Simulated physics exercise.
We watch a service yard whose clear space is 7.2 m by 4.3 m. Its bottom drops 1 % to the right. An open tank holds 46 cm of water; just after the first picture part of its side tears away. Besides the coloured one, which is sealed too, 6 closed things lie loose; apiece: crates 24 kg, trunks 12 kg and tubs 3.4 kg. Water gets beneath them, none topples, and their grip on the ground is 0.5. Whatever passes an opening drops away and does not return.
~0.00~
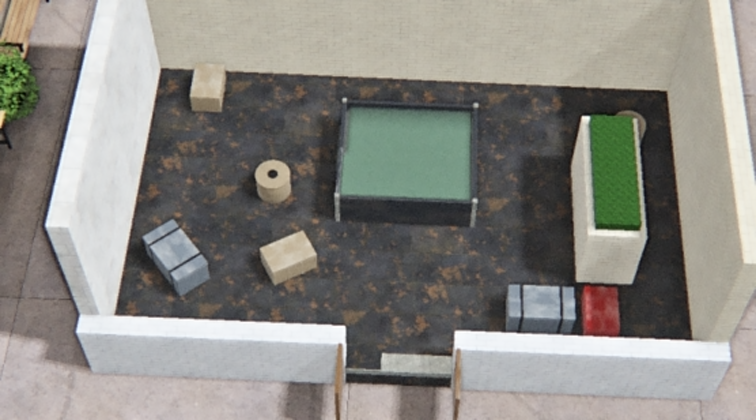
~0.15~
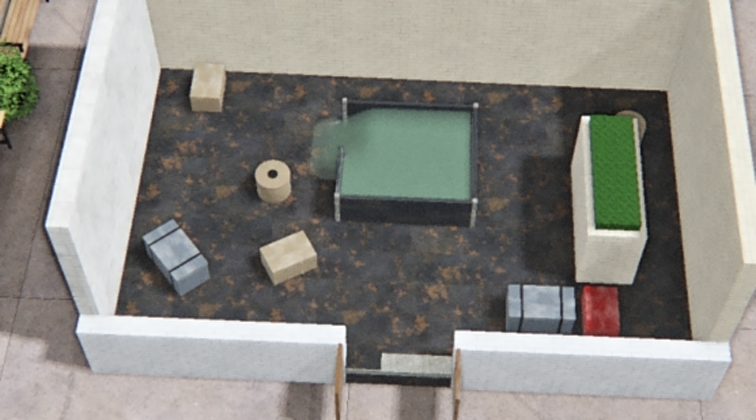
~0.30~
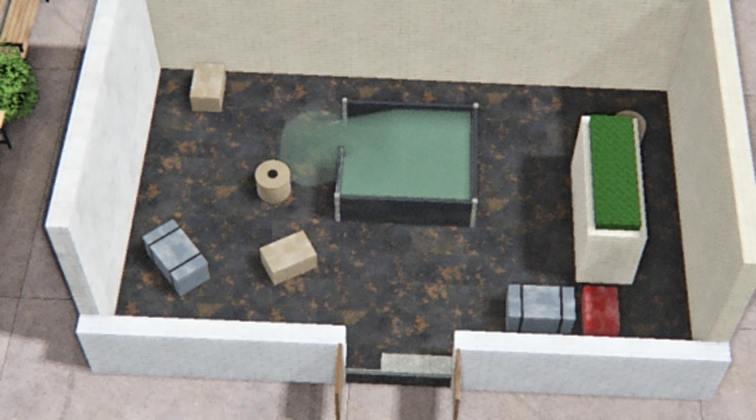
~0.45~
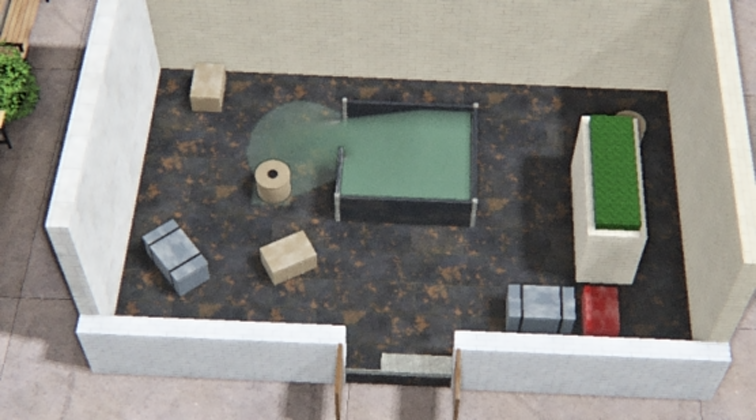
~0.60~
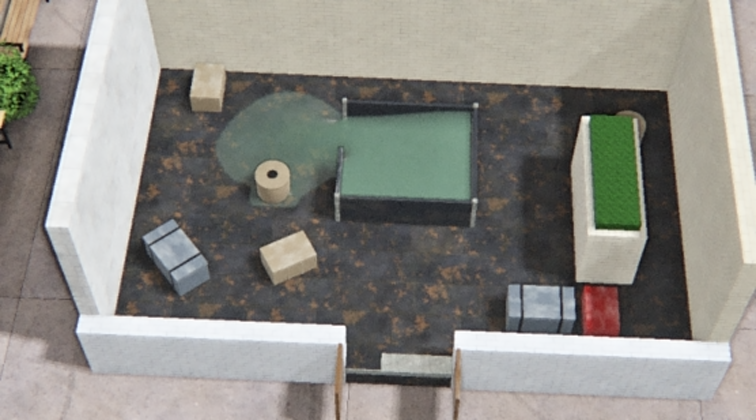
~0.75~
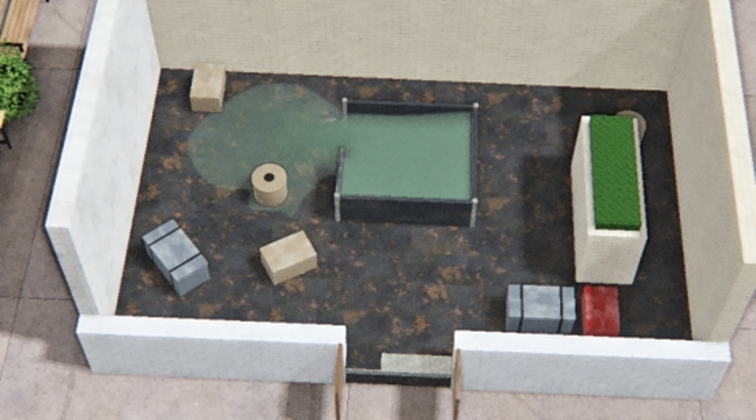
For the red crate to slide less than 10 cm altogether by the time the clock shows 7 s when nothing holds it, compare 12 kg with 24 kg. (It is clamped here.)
Verdict: The smaller load will do.
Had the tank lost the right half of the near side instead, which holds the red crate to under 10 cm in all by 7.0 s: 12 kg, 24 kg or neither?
In that case neither weight holds it.
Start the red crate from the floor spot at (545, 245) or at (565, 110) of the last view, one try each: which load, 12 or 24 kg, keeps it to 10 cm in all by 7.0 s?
In that order: Either load holds; either load holds.
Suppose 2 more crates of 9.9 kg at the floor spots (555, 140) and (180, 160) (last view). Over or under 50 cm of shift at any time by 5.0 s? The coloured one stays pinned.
In that order: Less, past it.
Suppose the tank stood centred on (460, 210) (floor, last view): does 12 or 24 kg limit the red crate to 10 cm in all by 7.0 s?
Then the lower weight is enough.
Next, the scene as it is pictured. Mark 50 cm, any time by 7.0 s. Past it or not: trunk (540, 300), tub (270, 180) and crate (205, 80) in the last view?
In turn: Under, more, more.
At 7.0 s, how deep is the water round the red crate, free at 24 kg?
Roughly 0 cm.
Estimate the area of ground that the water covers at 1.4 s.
About 8.5 m2.
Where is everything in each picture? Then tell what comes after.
The first frame shows the red crate at (602, 308), on the bottom; water covers 2.5 m2; 0 of 7 have shifted.
The second frame shows the red crate at (602, 308) rests on the ground; water covers 2.9 m2; 0 of 7 have shifted.
The third frame shows the red crate at (602, 308), on the bottom; water covers 3.4 m2; 0 of 7 have shifted.
The fourth frame shows the red crate at (602, 308) rests on the ground; 4.0 m2 under water; 0 of 7 have shifted.
The fifth frame shows the red crate at (602, 308) rests on the ground; water covers 4.8 m2; 0 of 7 have shifted.
The sixth frame shows the red crate at (602, 308), on the bottom; water covers 5.6 m2; 1 of 7 have shifted.
After 1.4 s the red crate would be 0 cm from its start with 12 kg and 0 cm from its start with 24 kg; 0 cm of water round it then.
After 3.1 s the red crate would be 0 cm from its start with 12 kg and 0 cm from its start with 24 kg; 0 cm of water round it then.
After 4.9 s the red crate would be 0 cm from its start with 12 kg and 0 cm from its start with 24 kg; 0 cm of water round it then.
After 7.0 s the red crate would be 0 cm from its start with 12 kg and 0 cm from its start with 24 kg; 0 cm of water round it then.
